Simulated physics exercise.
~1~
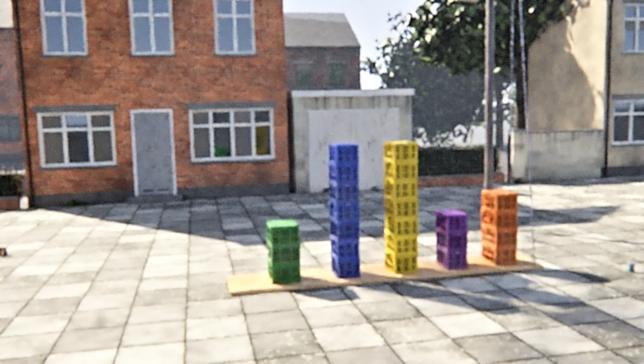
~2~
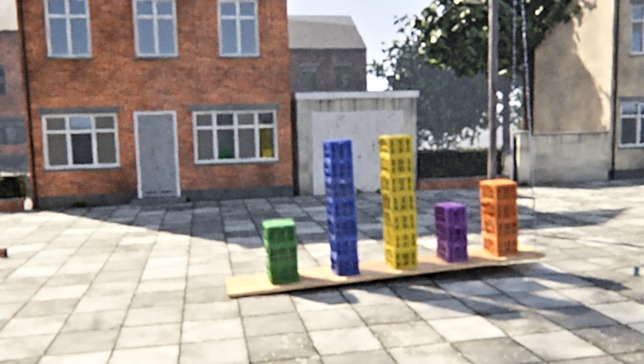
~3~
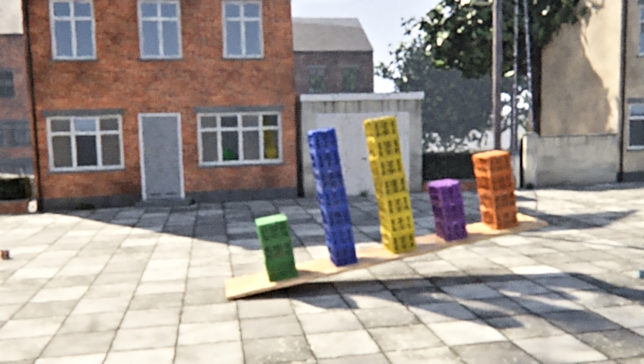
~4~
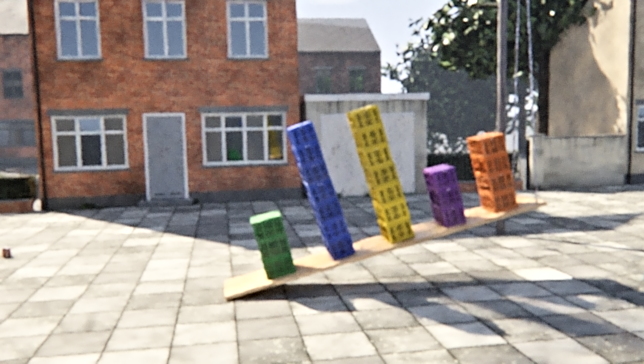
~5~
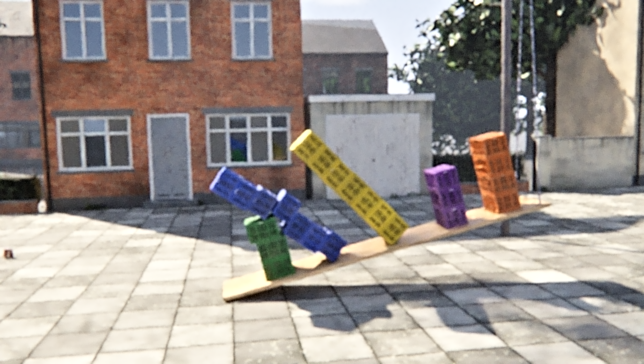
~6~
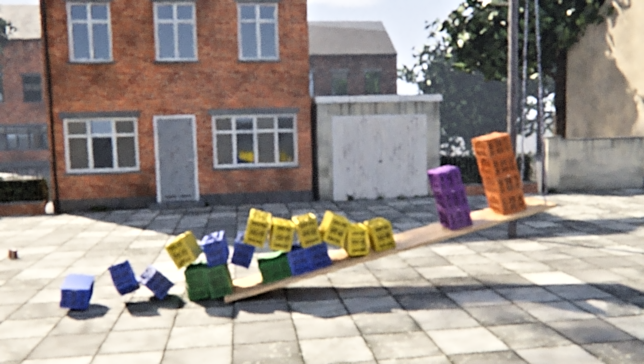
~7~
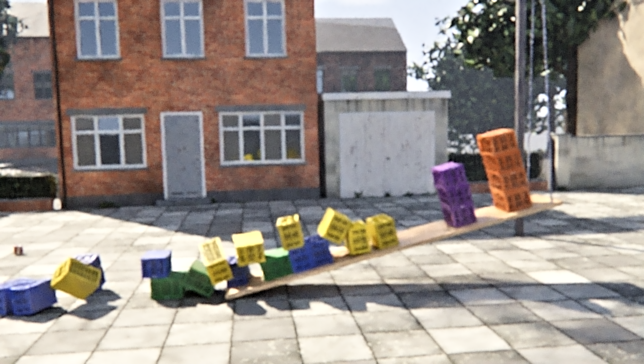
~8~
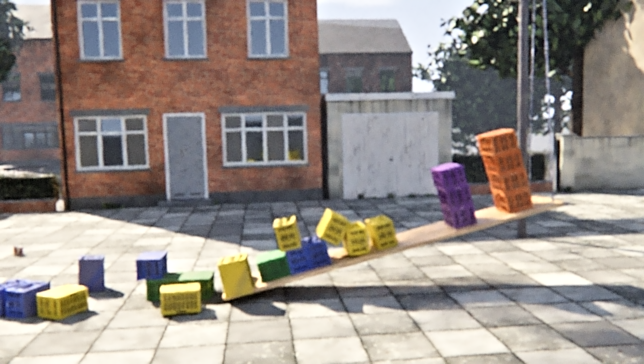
To begin with, five coloured stacks of crates, green, blue, yellow, purple and orange, stand upright on a thin deck in a paved square before a brick house. The deck's right side rises, and the stacks lean left with it. The tall blue stack tips furthest, breaking apart over the short green one, while the yellow column topples after it. Crates tumble down the slope, knocking the green stack over and spilling onto the paving at left. Finally, blue, green and yellow crates lie scattered around the low end, while the purple and orange stacks still stand, tilted, higher up.
